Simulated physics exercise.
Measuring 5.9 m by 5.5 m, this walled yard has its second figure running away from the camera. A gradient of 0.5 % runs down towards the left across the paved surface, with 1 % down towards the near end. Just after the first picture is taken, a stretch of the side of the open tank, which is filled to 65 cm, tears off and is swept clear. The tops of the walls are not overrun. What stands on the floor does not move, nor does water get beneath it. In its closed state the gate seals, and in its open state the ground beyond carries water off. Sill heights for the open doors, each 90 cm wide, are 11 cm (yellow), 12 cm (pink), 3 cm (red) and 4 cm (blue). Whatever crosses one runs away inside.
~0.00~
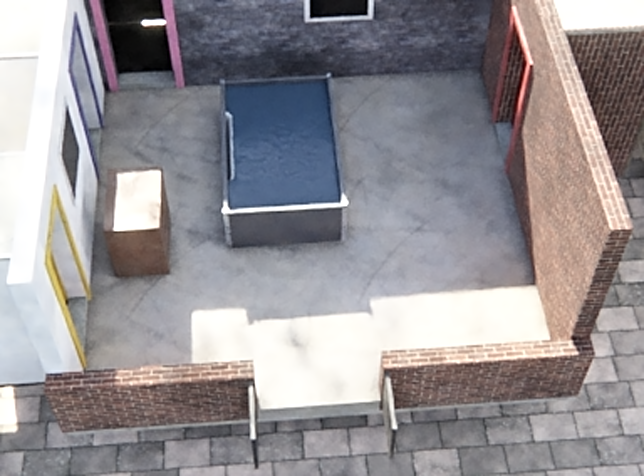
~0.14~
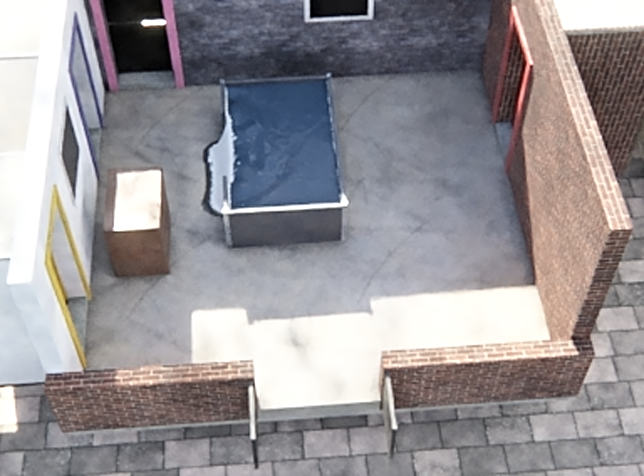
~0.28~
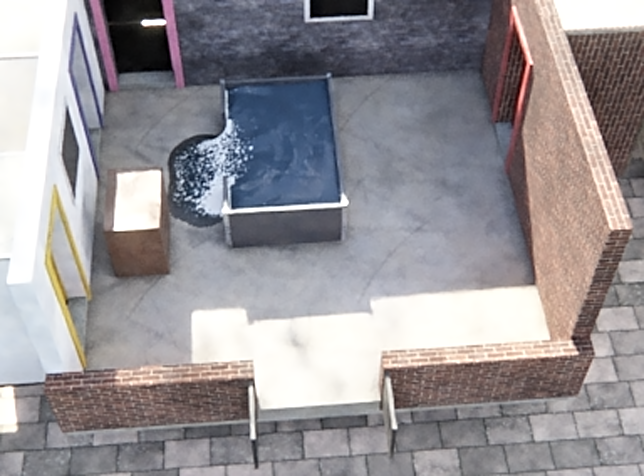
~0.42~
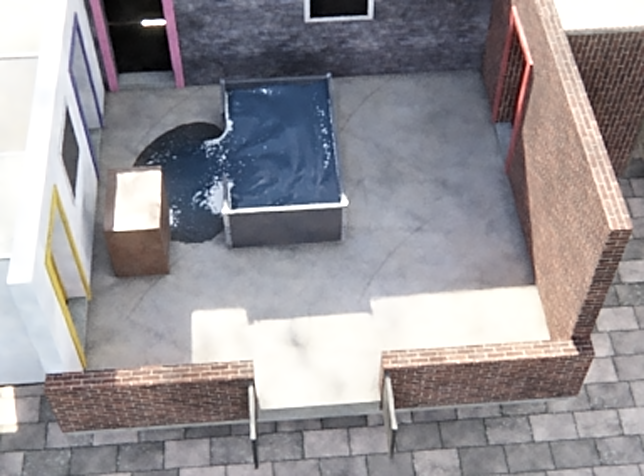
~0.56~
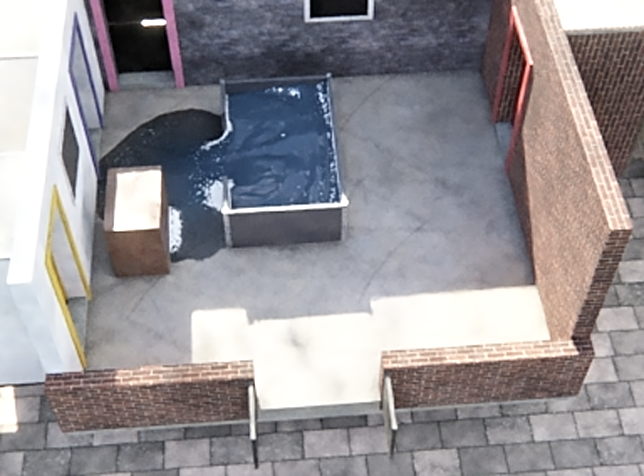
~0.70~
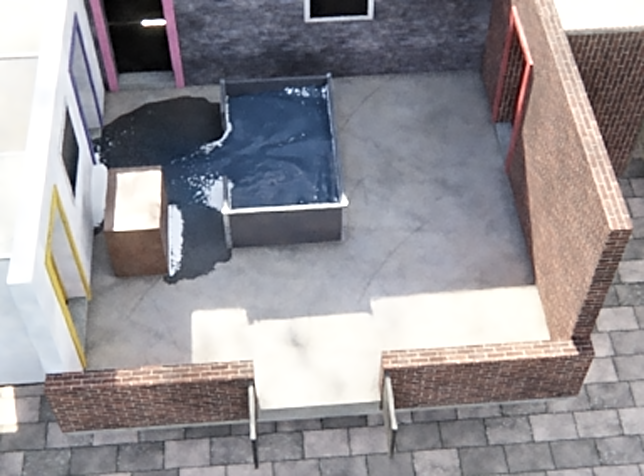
A walled yard with a grey paved floor is seen from high above by a still camera, with a gap in the low brick wall at the near side. A blue-water tank stands near the dark back wall, a brown box to its left, with yellow, blue, pink and red doorways around. Water bursts from the tank's left side, foams, spreads darkly leftward around the unmoving box, and reaches the white left wall.
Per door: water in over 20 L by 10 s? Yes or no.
Yellow door no, pink door yes, red door no, blue door yes.
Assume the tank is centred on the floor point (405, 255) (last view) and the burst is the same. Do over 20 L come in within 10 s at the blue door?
Well, blue ends up beyond the mark.
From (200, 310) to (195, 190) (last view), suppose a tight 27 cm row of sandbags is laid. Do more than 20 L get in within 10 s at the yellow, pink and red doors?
So then yellow is inside it, pink is beyond it and red is inside it.
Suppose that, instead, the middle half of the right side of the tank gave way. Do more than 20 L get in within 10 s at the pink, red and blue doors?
Then it goes pink fine, red too high, blue fine.
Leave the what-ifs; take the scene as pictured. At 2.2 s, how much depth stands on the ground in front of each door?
You'd see yellow at 11 cm, pink at 17 cm, red at 0 cm and blue at 24 cm.
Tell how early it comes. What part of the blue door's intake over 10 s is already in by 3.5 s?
Some 60 in a hundred.
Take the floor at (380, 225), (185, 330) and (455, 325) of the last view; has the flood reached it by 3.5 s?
Untouched, soaked, untouched.
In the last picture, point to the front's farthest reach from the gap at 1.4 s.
That lands around (86, 341) in the last picture.
After 1.4 s water covers 25 % of the floor and is deepest (47 cm) near (96, 209); yellow door 2 cm at the sill, 0 L in, pink door 5 cm at the sill, 0 L in, red door not reached, blue door 23 cm at the sill, 106 L in.
After 2.2 s water covers 35 % of the floor and is deepest (37 cm) near (105, 92); yellow door 11 cm at the sill, 0 L in, pink door 17 cm at the sill, 3 L in, red door not reached, blue door 24 cm at the sill, 251 L in.
After 3.5 s water covers 45 % of the floor and is deepest (25 cm) near (96, 209); yellow door 8 cm at the sill, 1 L in, pink door 18 cm at the sill, 35 L in, red door not reached, blue door 20 cm at the sill, 383 L in.
After 6.0 s water covers 80 % of the floor and is deepest (16 cm) near (97, 199); yellow door 5 cm at the sill, 1 L in, pink door 12 cm at the sill, 61 L in, red door 4 cm at the sill, 0 L in, blue door 13 cm at the sill, 535 L in.
After 10.0 s water covers 95 % of the floor and is deepest (10 cm) near (82, 391); yellow door 6 cm at the sill, 1 L in, pink door 7 cm at the sill, 62 L in, red door 4 cm at the sill, 8 L in, blue door 8 cm at the sill, 622 L in.
